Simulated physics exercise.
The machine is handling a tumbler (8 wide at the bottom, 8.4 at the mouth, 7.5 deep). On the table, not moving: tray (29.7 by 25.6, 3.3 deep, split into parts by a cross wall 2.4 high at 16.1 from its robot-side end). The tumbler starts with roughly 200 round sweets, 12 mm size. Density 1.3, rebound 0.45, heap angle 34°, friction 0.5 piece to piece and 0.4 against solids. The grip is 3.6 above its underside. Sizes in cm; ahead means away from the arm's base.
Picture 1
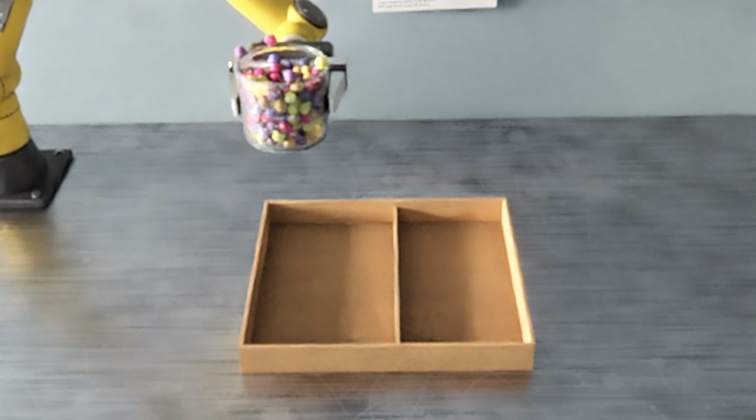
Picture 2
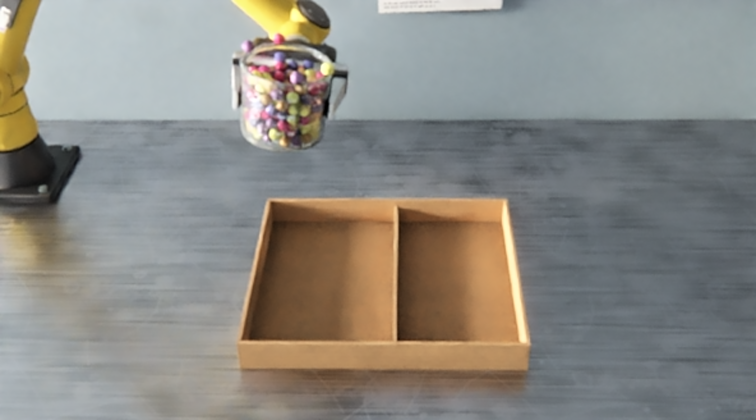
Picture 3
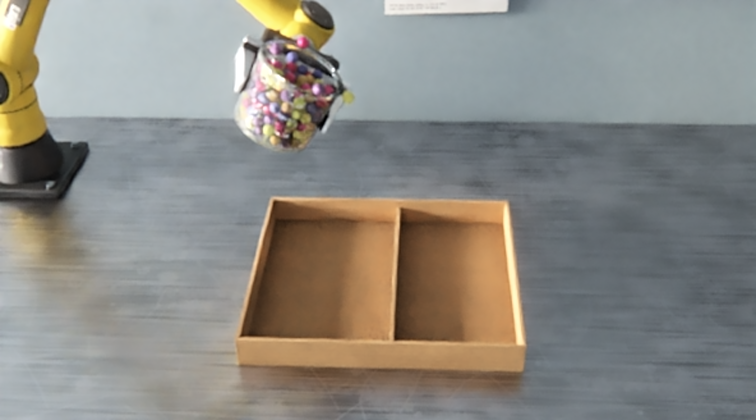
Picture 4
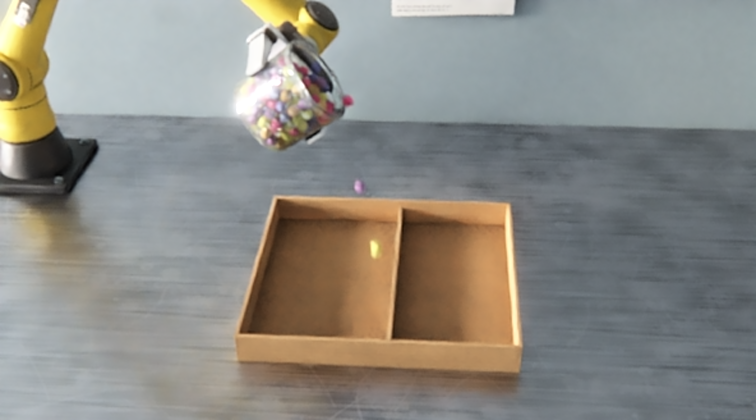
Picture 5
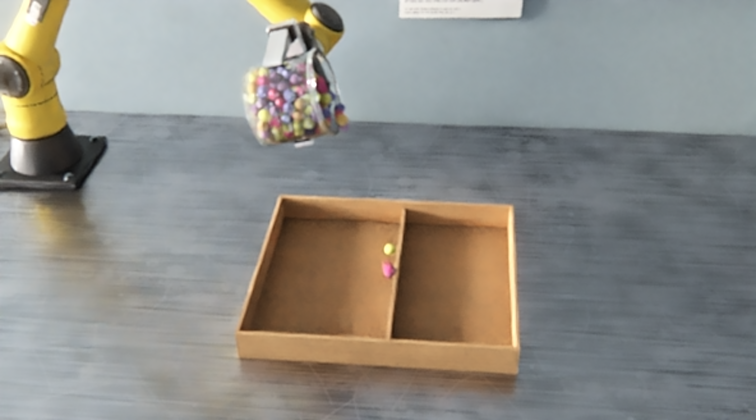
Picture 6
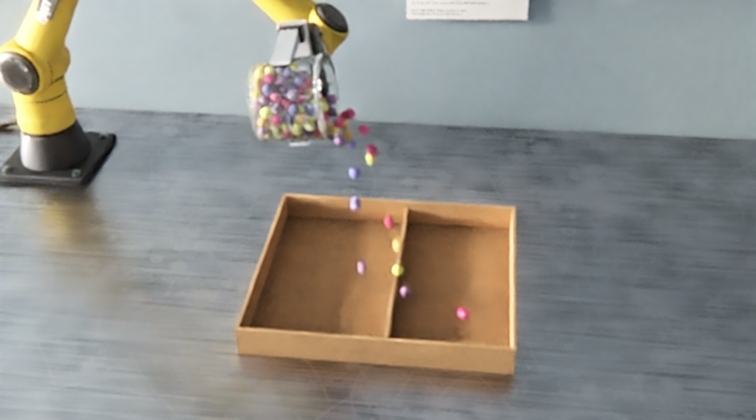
A yellow robot arm, its dark base at the left, holds a clear tumbler of multicoloured round sweets above a grey table against a pale blue wall, seen from slightly above. Below sits an open brown tray split in two by a cross wall. The arm tilts the tumbler rightward, and a few sweets, then a thin stream, drop around the divider as the view drifts slightly.
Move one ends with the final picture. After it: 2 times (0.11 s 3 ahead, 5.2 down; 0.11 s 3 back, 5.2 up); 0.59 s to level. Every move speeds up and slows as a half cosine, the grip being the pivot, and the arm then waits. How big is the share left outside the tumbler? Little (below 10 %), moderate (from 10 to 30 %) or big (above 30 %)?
Outside the tumbler the share is big, above 30 %.
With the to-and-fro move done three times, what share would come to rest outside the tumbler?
It would be near 65 per cent.
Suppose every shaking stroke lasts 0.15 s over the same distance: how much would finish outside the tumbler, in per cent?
Then about 40 per cent.
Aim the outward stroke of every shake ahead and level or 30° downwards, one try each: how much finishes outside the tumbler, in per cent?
Some 100 and 75 per cent.
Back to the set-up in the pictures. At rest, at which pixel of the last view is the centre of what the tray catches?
Around (456, 284).
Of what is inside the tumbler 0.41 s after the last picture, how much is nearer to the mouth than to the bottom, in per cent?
About 55 per cent.
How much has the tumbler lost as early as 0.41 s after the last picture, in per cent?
About 45 per cent by then.
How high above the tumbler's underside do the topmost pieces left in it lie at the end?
Roughly 6.0 cm.
Then, 0.41 s later, tilted 82° forward, highest piece 25 above the table; 107 in the tumbler, 48 in the far-side part, 10 in the robot-side part, 30 in flight or on a rim.
Then, 0.82 s later, tilted 22° forward, highest piece 27 above the table; 91 in the tumbler, 76 in the far-side part, 21 in the robot-side part, 5 on the table or floor, 2 in flight or on a rim.
Then, 1.23 s later, level, highest piece 28 above the table; 91 in the tumbler, 76 in the far-side part, 23 in the robot-side part, 5 on the table or floor.
Then, 2.28 s later, level, highest piece 28 above the table; 91 in the tumbler, 76 in the far-side part, 23 in the robot-side part, 5 on the table or floor.
At rest, 91 in the tumbler, 76 in the far-side part, 23 in the robot-side part, 5 on the table or floor. That is 53 % outside the tumbler.
